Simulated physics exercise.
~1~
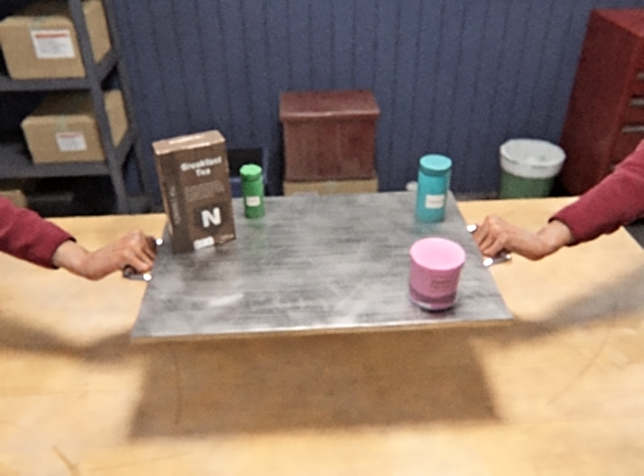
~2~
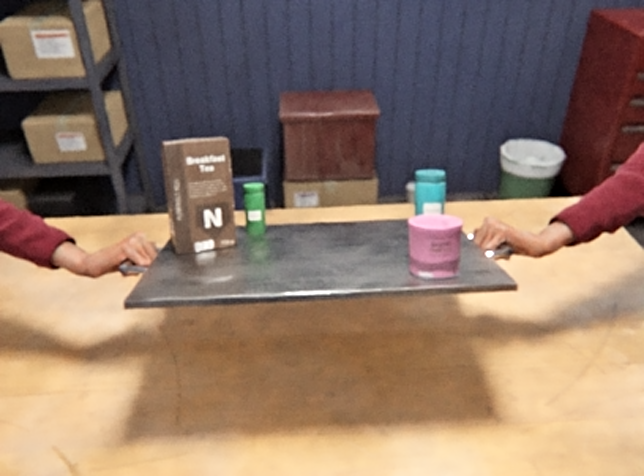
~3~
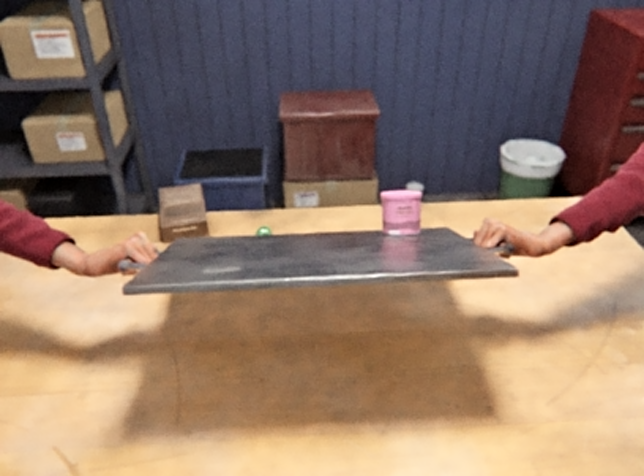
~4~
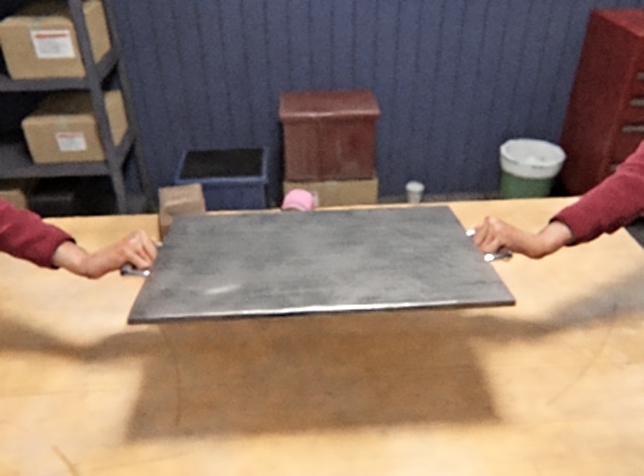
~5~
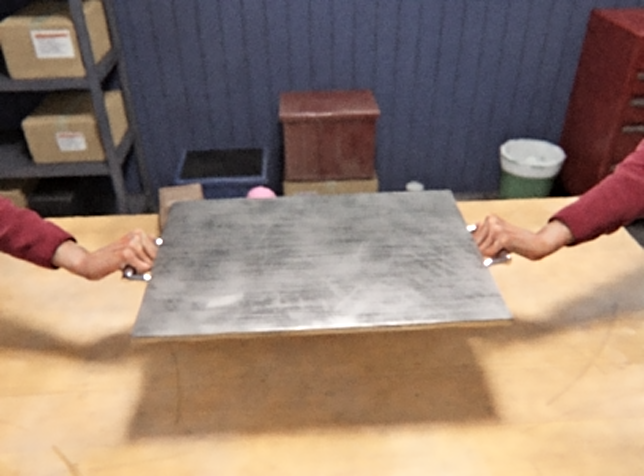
A gray board held by two hands tipped down at its far edge, and the brown box, green shaker and turquoise jar went off the back, followed by the pink cup, before the board tilted back, empty.
